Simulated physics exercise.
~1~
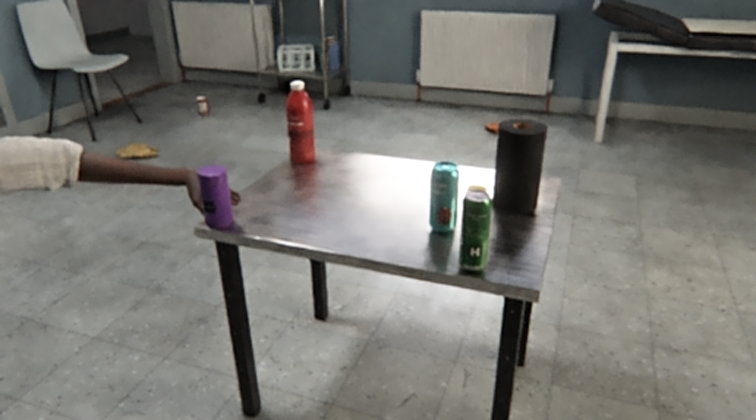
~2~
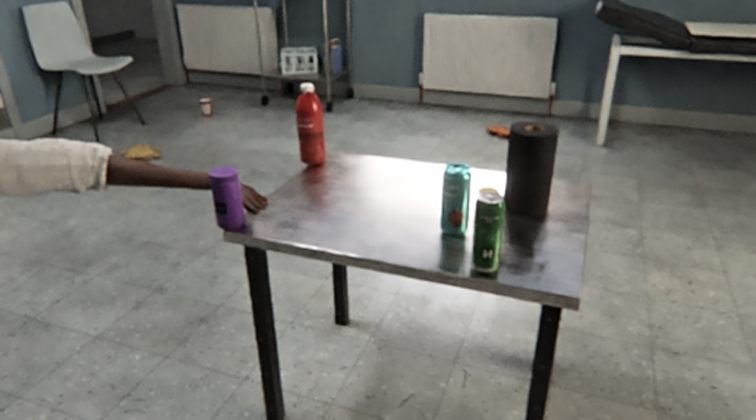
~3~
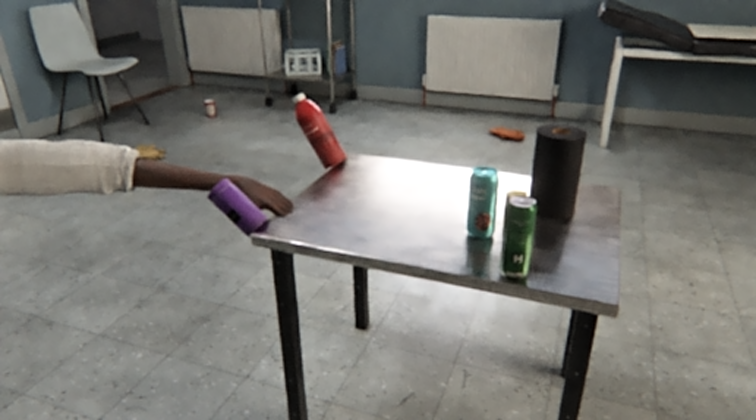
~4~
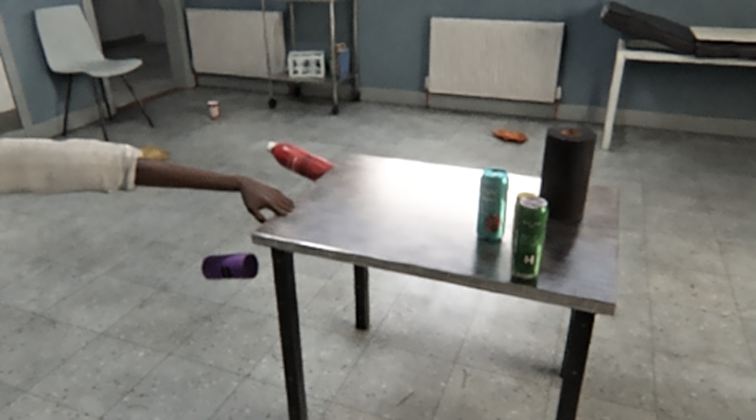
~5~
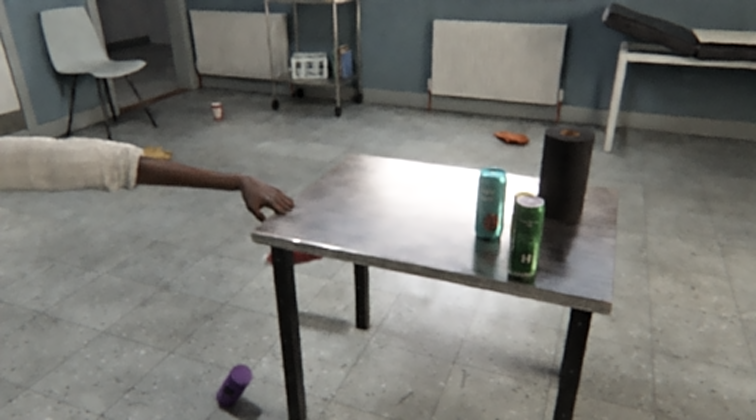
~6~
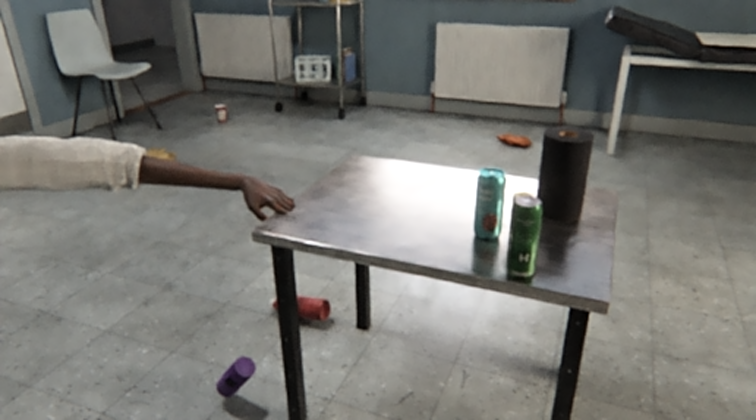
Hand dragging a small table to the right, a purple container and red bottle tipping off its left side onto the floor, cans staying upright.
